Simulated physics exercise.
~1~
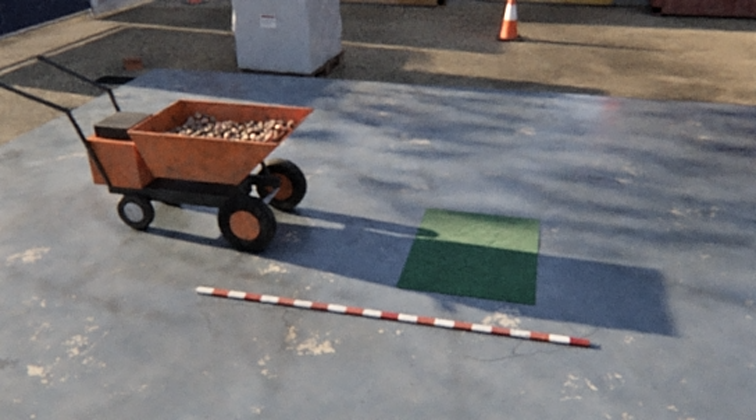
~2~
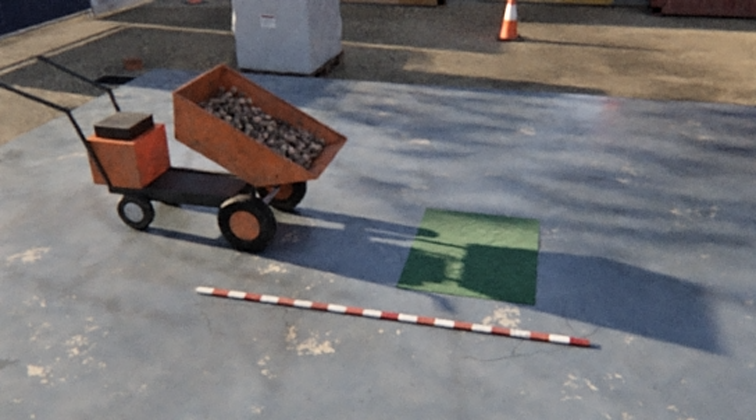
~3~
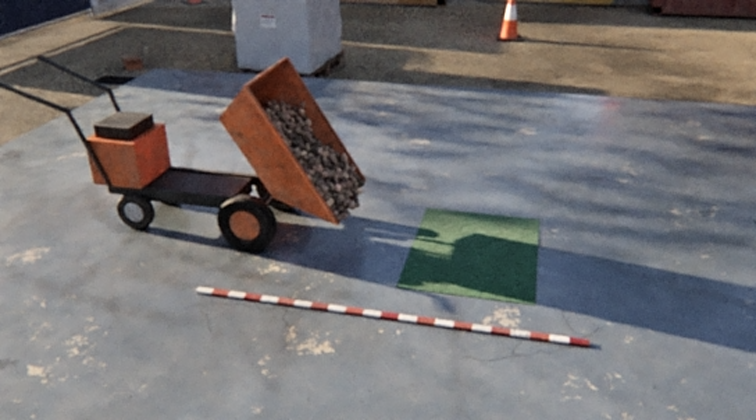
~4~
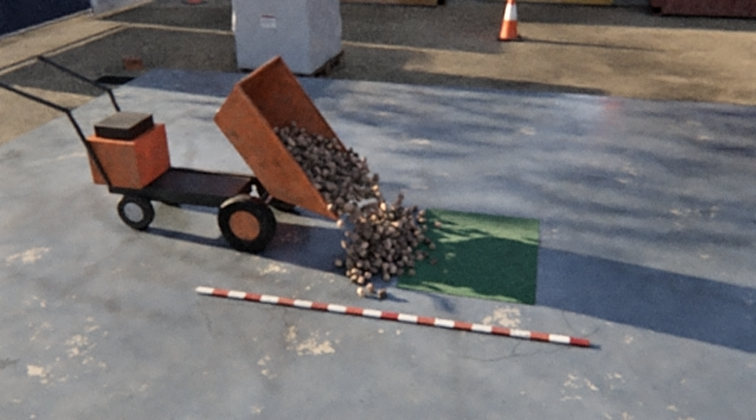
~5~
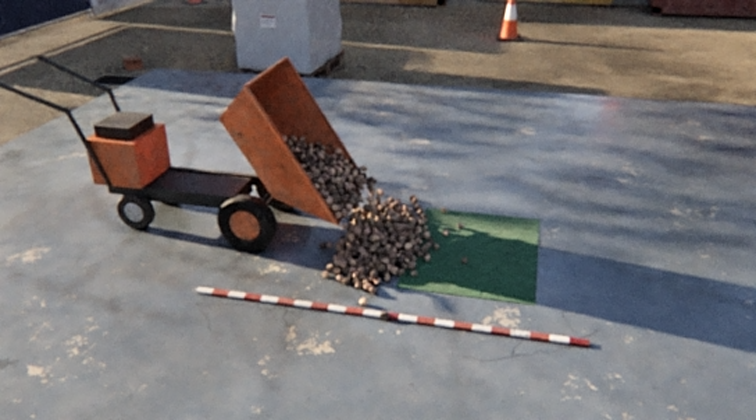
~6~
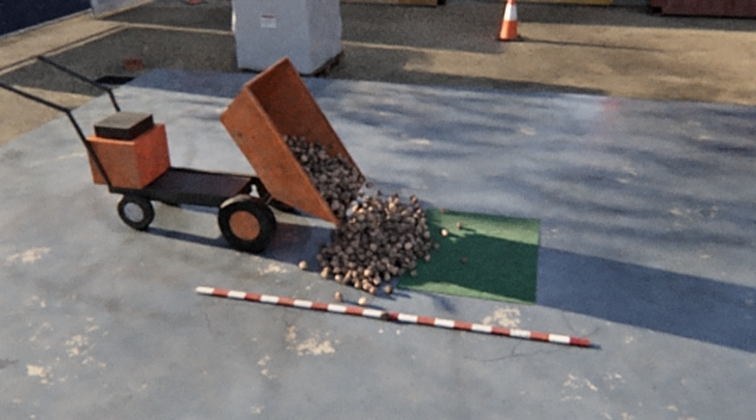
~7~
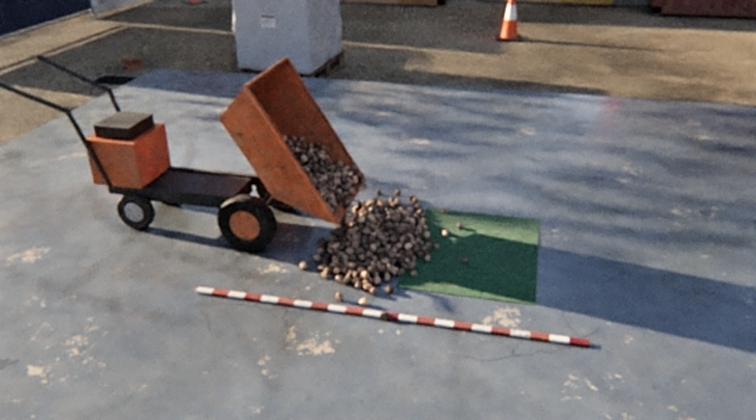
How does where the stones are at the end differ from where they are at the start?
At the start the stones all sit in the level orange tray. By the end many lie in a heap on the ground to the right, mostly just short of the green sheet, while the rest remain in the tipped tray.
